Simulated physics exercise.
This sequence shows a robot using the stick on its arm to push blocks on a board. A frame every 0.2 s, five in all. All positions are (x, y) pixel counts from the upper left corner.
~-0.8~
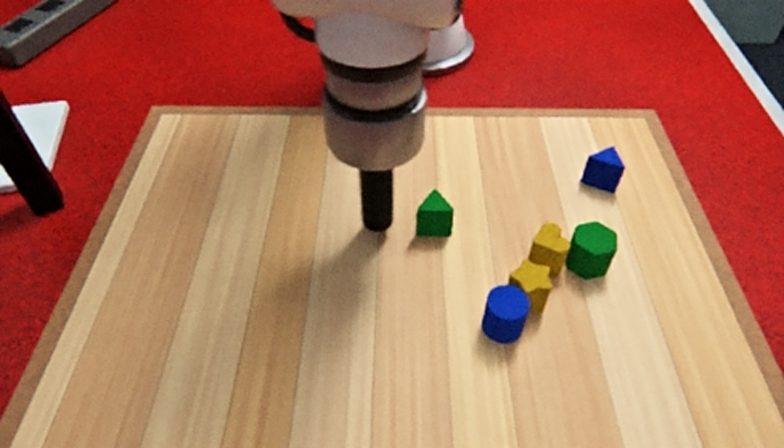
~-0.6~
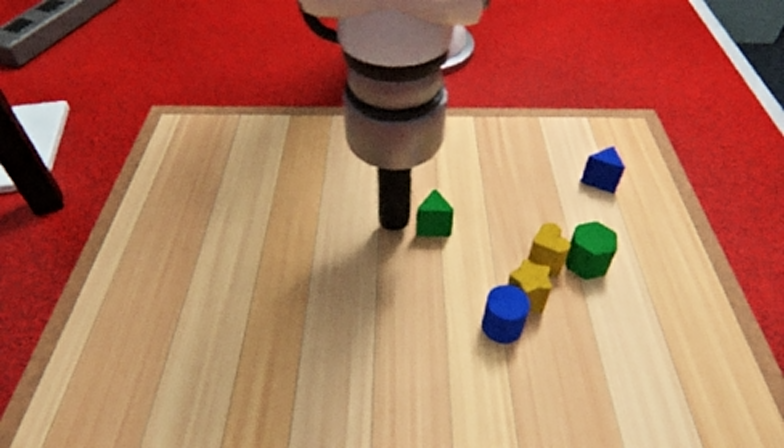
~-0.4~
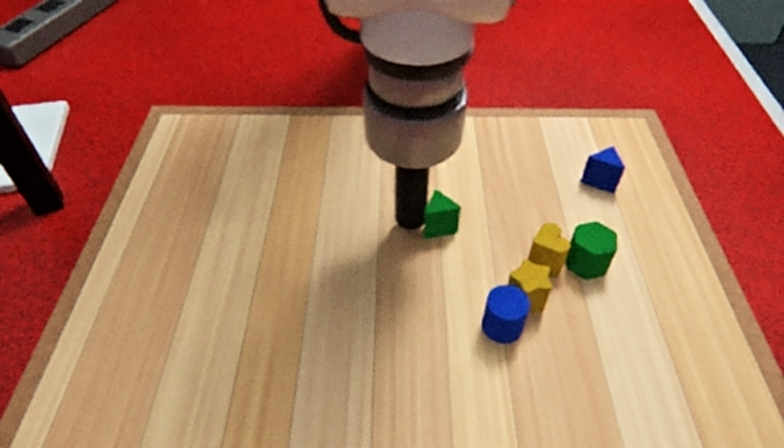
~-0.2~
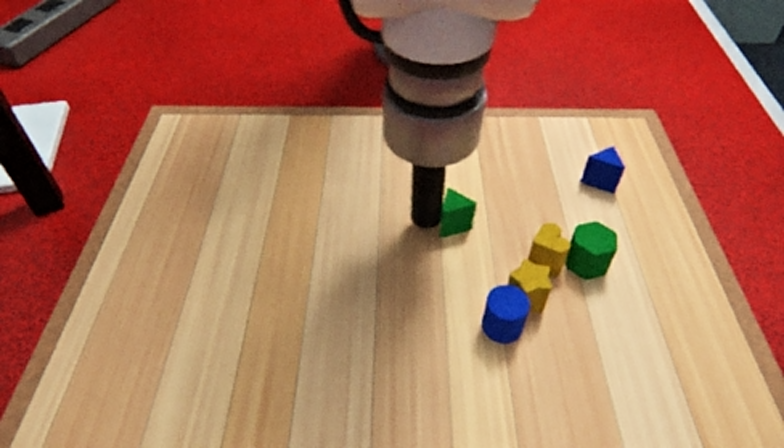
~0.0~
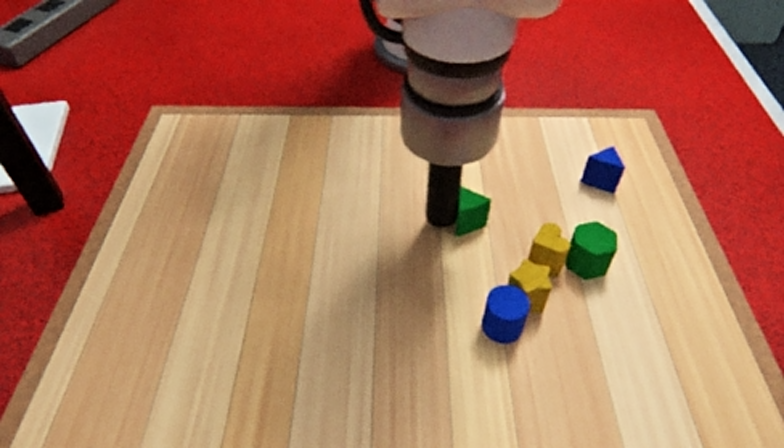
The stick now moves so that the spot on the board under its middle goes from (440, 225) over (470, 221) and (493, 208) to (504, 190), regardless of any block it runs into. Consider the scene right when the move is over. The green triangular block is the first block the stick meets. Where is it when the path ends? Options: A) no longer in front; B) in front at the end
(A)
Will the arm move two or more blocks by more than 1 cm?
No, it doesn't check out.
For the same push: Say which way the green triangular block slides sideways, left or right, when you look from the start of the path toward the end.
Right side.
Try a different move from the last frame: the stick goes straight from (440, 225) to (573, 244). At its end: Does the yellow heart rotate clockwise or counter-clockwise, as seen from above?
In a top view, it turns clockwise.
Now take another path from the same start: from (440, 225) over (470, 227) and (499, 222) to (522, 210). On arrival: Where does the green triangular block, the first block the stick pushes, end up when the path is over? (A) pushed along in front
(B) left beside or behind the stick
A: Pushed along in front.
What follows on the original path. Halfway along, stick at (484, 208); green triangular block at (516, 190).
At the end, stick at (505, 182); green triangular block at (528, 187), turned 25° clockwise; yellow heart not moved.
